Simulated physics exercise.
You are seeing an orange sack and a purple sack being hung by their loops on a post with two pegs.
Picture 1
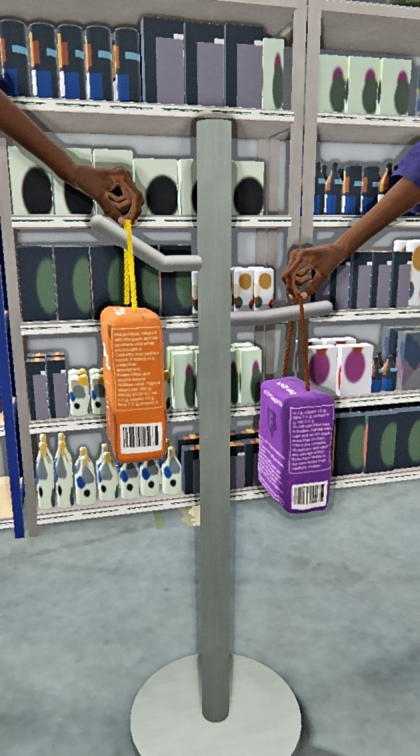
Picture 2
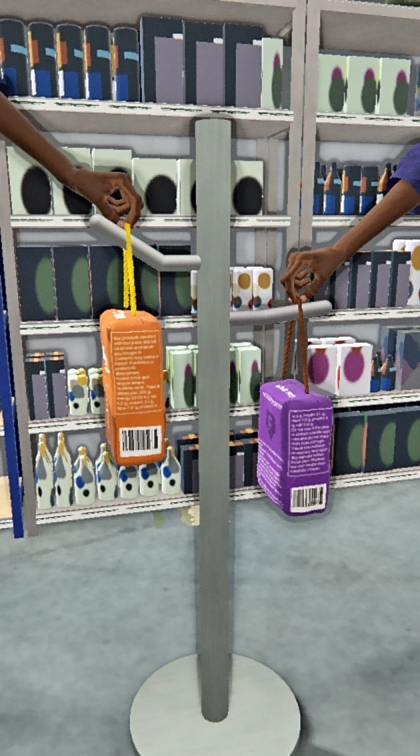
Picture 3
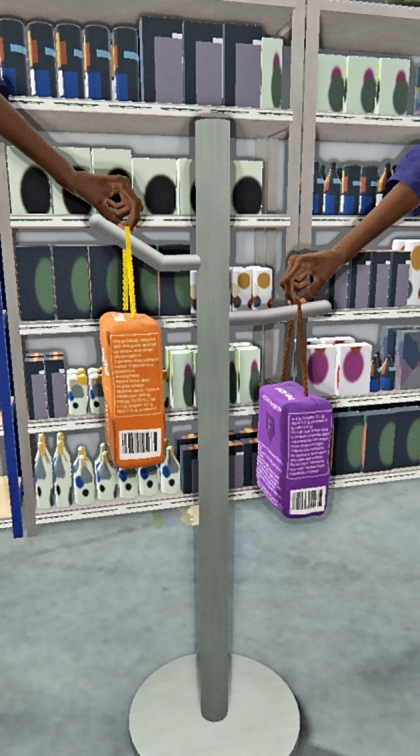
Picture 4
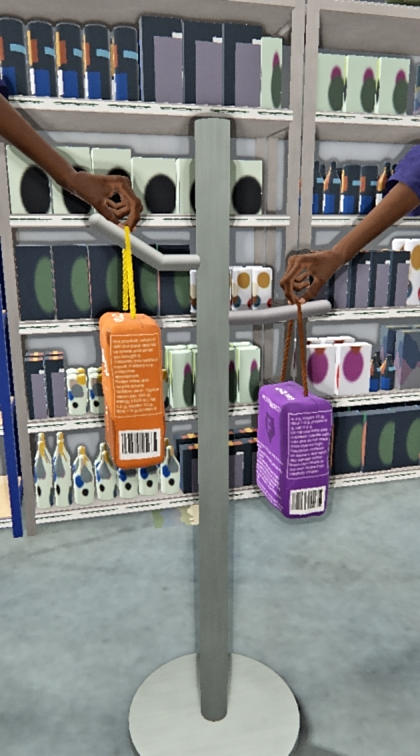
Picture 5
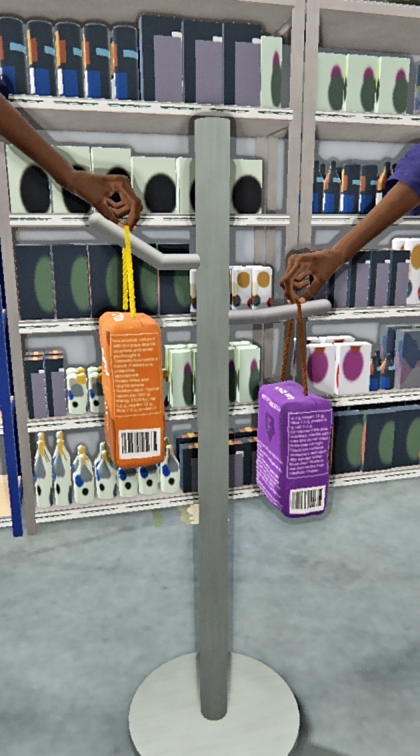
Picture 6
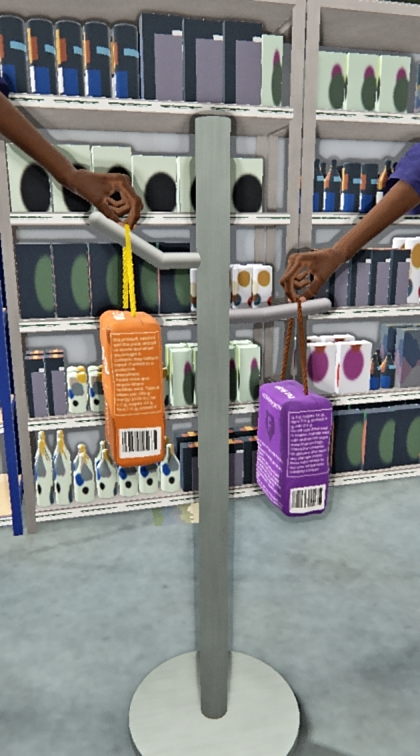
Two hands hold an orange package by a yellow loop and a purple package by a brown loop beside a gray post's two pegs, barely shifting, with stocked store shelves behind them.
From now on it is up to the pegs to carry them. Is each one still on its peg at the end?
In order: The orange sack ends up still hanging; the purple sack ends up still hanging.
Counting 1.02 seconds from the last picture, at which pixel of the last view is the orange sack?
Its middle shows up close to pixel (189, 404) in the last view.
Then, 0.26 s on from there, orange sack still up near (151, 396); purple sack still up near (291, 447).
Then, 0.60 s on from there, orange sack still up near (202, 401); purple sack still up near (292, 449).
Then, 1.02 s on from there, orange sack still up near (189, 404); purple sack still up near (292, 448).
In the end, orange sack still up near (198, 406); purple sack still up near (292, 448). The orange sack remains on its peg and the purple sack stays hanging.
